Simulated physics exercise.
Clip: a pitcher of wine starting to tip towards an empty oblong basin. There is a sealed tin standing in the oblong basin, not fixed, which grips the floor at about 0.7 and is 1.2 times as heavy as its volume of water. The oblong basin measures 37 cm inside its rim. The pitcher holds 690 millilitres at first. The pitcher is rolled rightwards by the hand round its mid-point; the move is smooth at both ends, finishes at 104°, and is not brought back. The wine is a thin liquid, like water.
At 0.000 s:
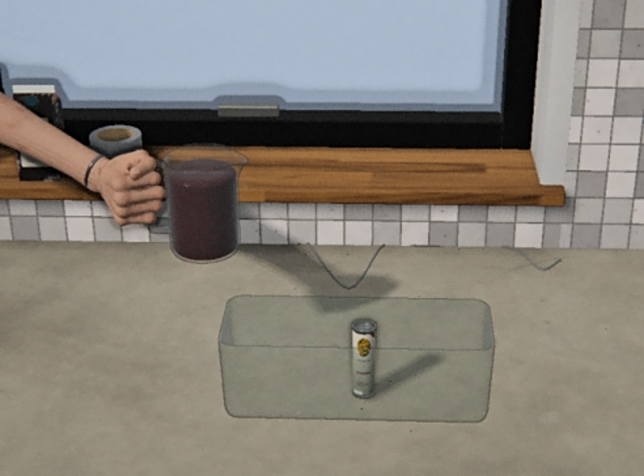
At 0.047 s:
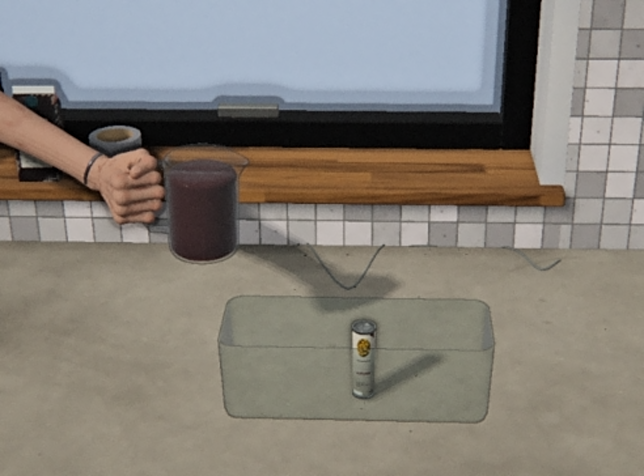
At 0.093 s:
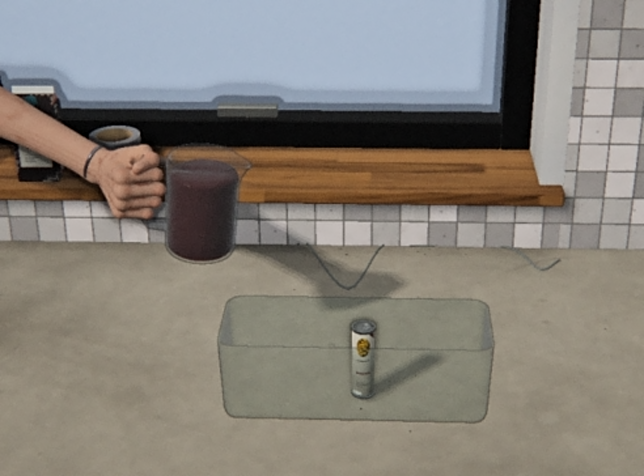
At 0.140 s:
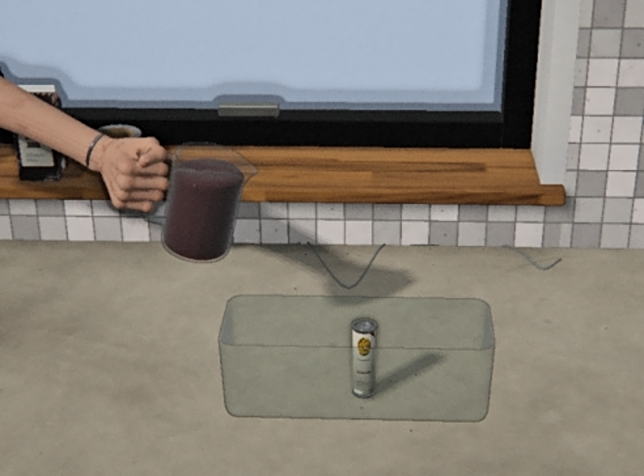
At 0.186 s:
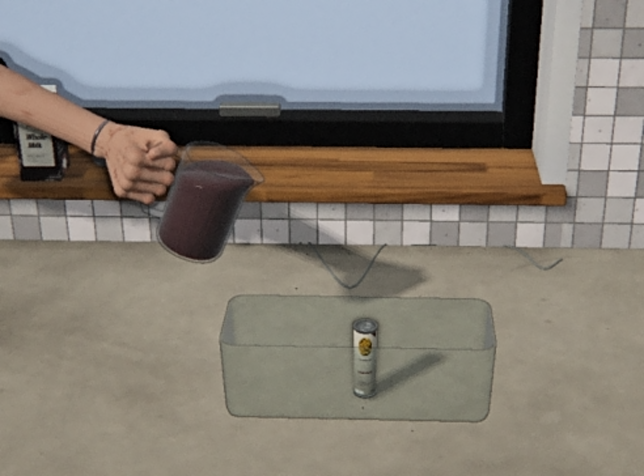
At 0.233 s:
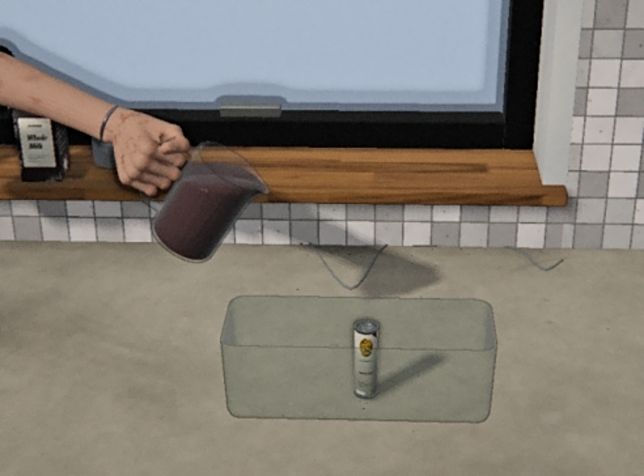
A hand tilting a glass pitcher of dark red wine rightwards above a clear oblong basin with a small tin standing inside.
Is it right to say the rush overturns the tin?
It is left standing.
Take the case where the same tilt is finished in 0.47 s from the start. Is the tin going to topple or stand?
Outcome - the tin stays erect.
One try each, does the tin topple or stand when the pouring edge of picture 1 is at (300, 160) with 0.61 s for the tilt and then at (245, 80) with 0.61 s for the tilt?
In the first try it remains standing; in the second it comes down.
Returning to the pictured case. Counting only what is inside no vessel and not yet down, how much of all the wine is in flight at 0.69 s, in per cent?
Estimate: Around 26 per cent.
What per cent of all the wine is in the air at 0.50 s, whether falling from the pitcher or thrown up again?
Near 26 per cent at that time.
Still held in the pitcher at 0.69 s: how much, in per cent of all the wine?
Around 22 in a hundred.
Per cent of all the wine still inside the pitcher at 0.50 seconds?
I'd estimate some 66 % remains.
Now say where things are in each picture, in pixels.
In the first picture, tilt 0°; pouring edge (248, 159); surface from (168, 170) to (238, 171); the oblong basin's rim runs from (224, 321) to (491, 326); the tin's top is at (364, 329).
In the second picture, tilt 2°; pouring edge (249, 161); surface from (168, 170) to (238, 172).
In the third picture, tilt 6°; pouring edge (252, 165); surface from (170, 168) to (240, 174).
In the fourth picture, tilt 13°; pouring edge (259, 170); surface from (175, 170) to (246, 175).
In the fifth picture, tilt 22°; pouring edge (265, 179); surface from (174, 185) to (254, 176).
In the sixth picture, tilt 33°; pouring edge (270, 191); surface from (170, 193) to (264, 182).
After 0.50 s the tilt is 95° and 65 per cent is still to pour; the tin stands where it began.
After 0.69 s the tilt is 104° and 23 per cent is still to pour; the tin stands where it began.
After 0.89 s the tilt is 104° and 5 per cent is still to pour; the tin stands where it began.
After 1.11 s the tilt is 104° and 1 per cent is still to pour; the tin stands where it began.
In the end the tin stands where it began.
